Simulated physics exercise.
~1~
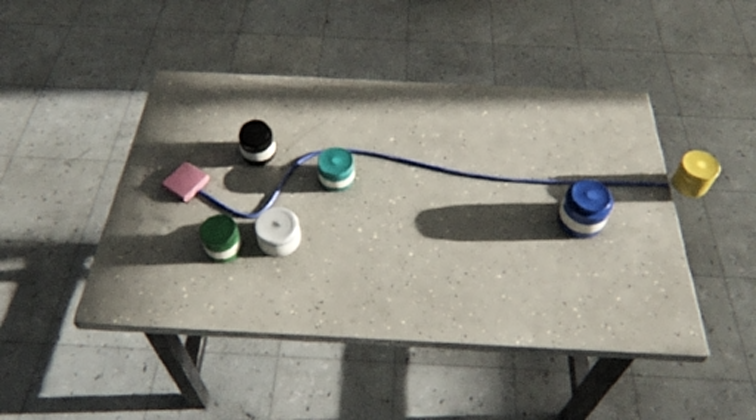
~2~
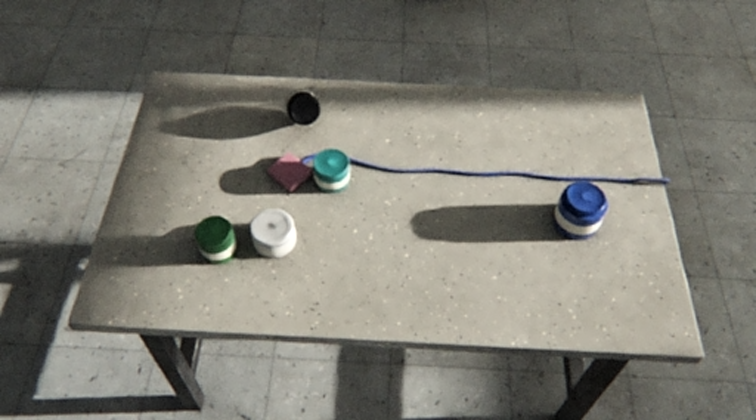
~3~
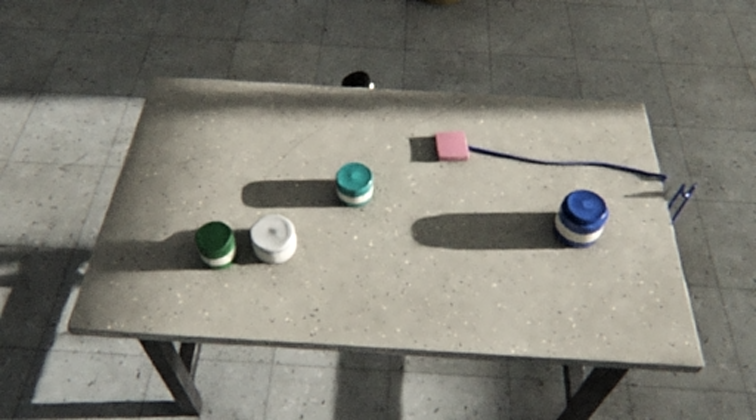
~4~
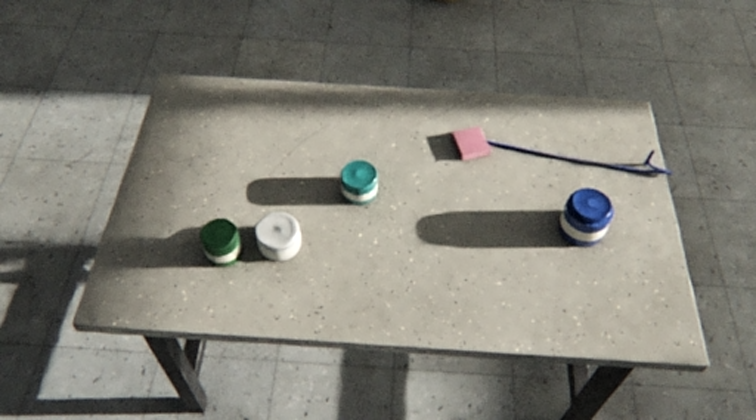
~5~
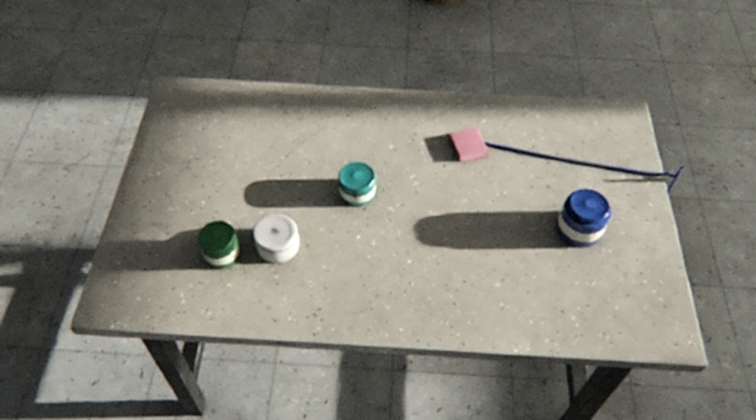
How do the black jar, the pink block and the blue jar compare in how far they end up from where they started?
The black jar and the pink block both travel a long way, with the jar going off the far edge and the block sliding well to the right. The blue jar stays more or less where it began.
